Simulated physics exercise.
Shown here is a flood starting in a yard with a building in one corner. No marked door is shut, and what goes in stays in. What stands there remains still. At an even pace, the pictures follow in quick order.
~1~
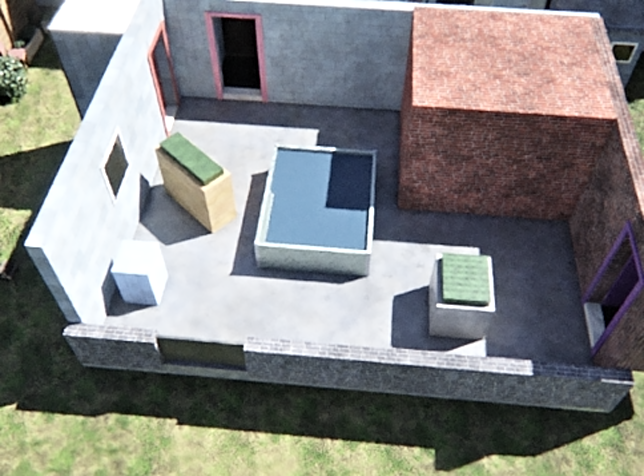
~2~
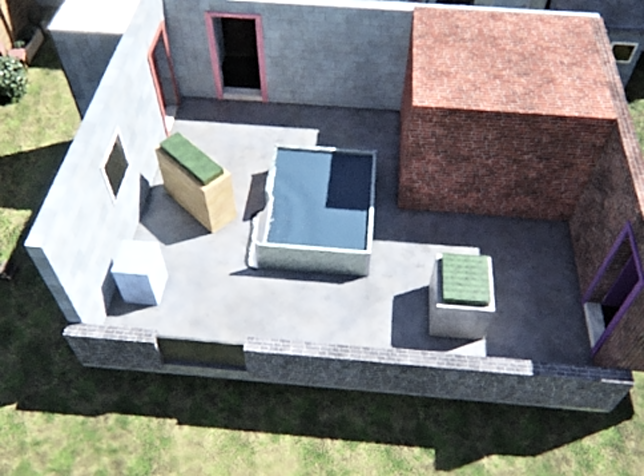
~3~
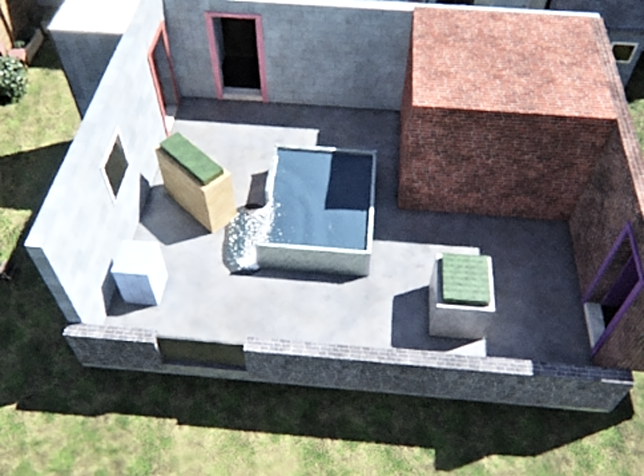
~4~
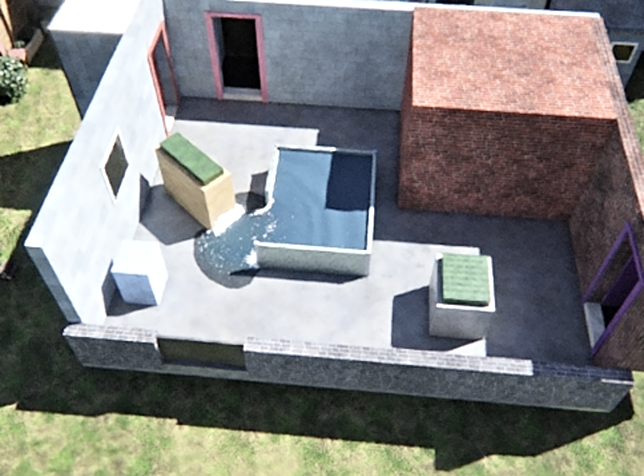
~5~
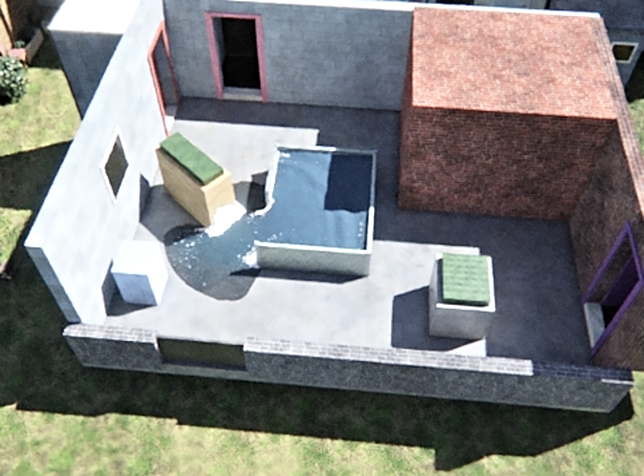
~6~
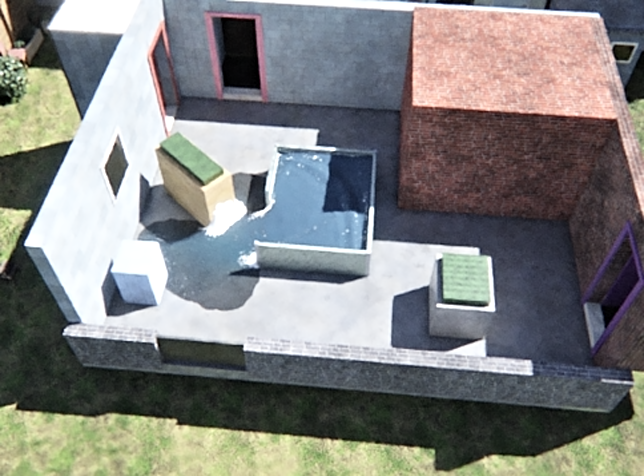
In the video, a walled yard with a brick building in one corner holds a raised tank of still water; then water pours out through the tank's left side and spreads steadily across the paving around a green-topped tan block.
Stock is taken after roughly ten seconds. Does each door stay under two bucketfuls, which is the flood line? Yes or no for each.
Red door - no, it floods; purple door - yes, stays under; pink door - yes, stays under.
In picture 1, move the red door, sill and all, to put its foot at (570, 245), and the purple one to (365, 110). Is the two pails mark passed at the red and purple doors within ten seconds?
Red door stays within it; purple door stays within it.
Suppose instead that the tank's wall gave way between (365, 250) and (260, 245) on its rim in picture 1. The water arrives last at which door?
The one in pink, I'd guess.
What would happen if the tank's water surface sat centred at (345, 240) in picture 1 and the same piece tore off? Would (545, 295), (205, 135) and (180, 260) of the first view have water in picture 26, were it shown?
So, in the order given, I'd say unaffected, soaked through, soaked through.
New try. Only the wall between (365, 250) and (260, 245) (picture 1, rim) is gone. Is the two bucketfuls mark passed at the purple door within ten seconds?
Here the purple door overshoots.
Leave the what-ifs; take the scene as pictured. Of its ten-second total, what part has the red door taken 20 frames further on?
Roughly 0 percent.
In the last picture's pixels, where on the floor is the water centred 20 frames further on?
Roughly (246, 234) in the last picture.
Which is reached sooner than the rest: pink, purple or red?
I'd say the red door.
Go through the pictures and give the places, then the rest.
The first frame shows still water in the tank at (319, 198).
In the second frame, the front is at a hidden place, out from the gap at (265, 233).
In the third frame, the front is at a hidden place, out from the gap at (265, 234).
In the fourth frame, water pours out at (266, 234) and has run to (199, 259).
In the fifth frame, water pours out at (265, 234) and has run to (168, 240).
In the sixth frame, water pours out at (265, 234) and has run to a hidden place.
A moment on, water covers 20 % of the floor; the red door not reached, the purple door not reached, the pink door not reached.
Next, water covers 35 % of the floor; the red door wet at the sill, nothing in, the purple door not reached, the pink door not reached.
Then, water covers 50 % of the floor; the red door wet at the sill, nothing in, the purple door not reached, the pink door wet at the sill, nothing in.
Later, water covers 75 % of the floor; the red door under two buckets in, the purple door not reached, the pink door under two buckets in.
In the end, water covers 95 % of the floor; the red door over two buckets in, the purple door wet at the sill, nothing in, the pink door under two buckets in.
